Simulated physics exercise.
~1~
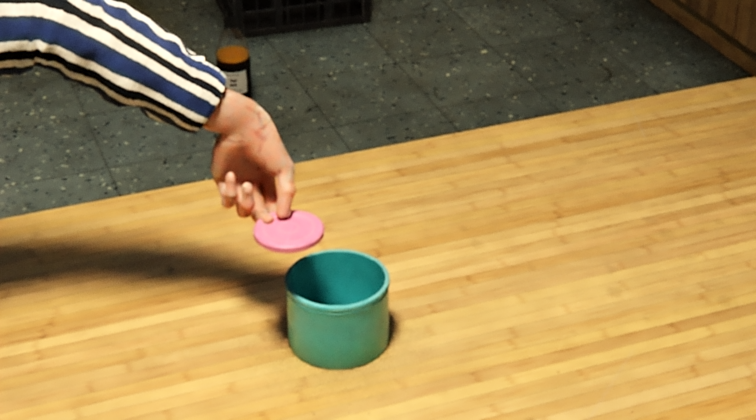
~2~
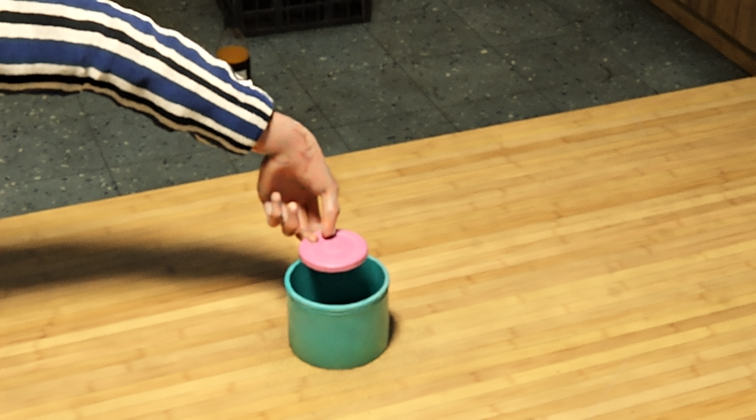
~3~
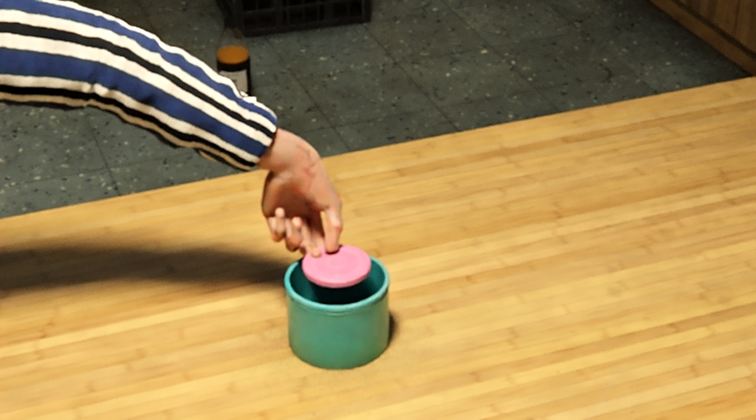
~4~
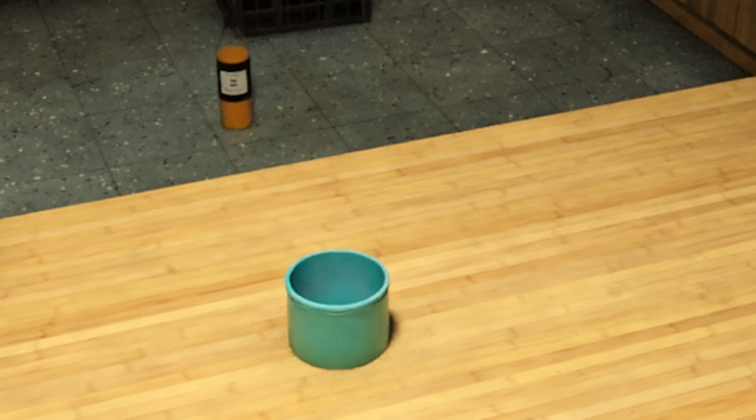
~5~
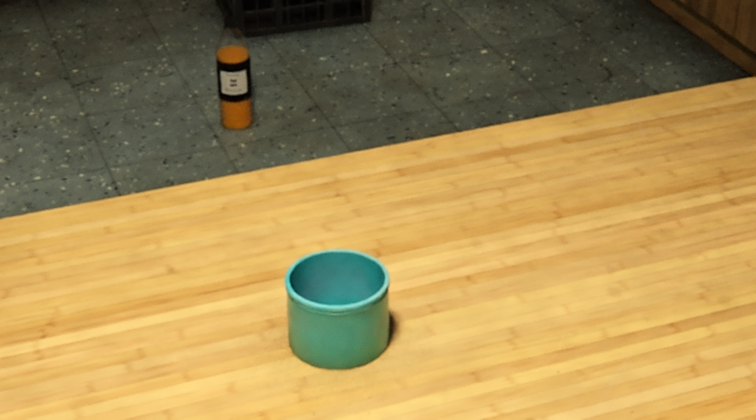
The footage shows a hand in a striped sleeve moving a flat pink lid rightward over an open teal container on a wooden surface, then lowering it slightly toward the opening. The lid drops inside, and the container stands alone with the hand gone and the lid out of sight.
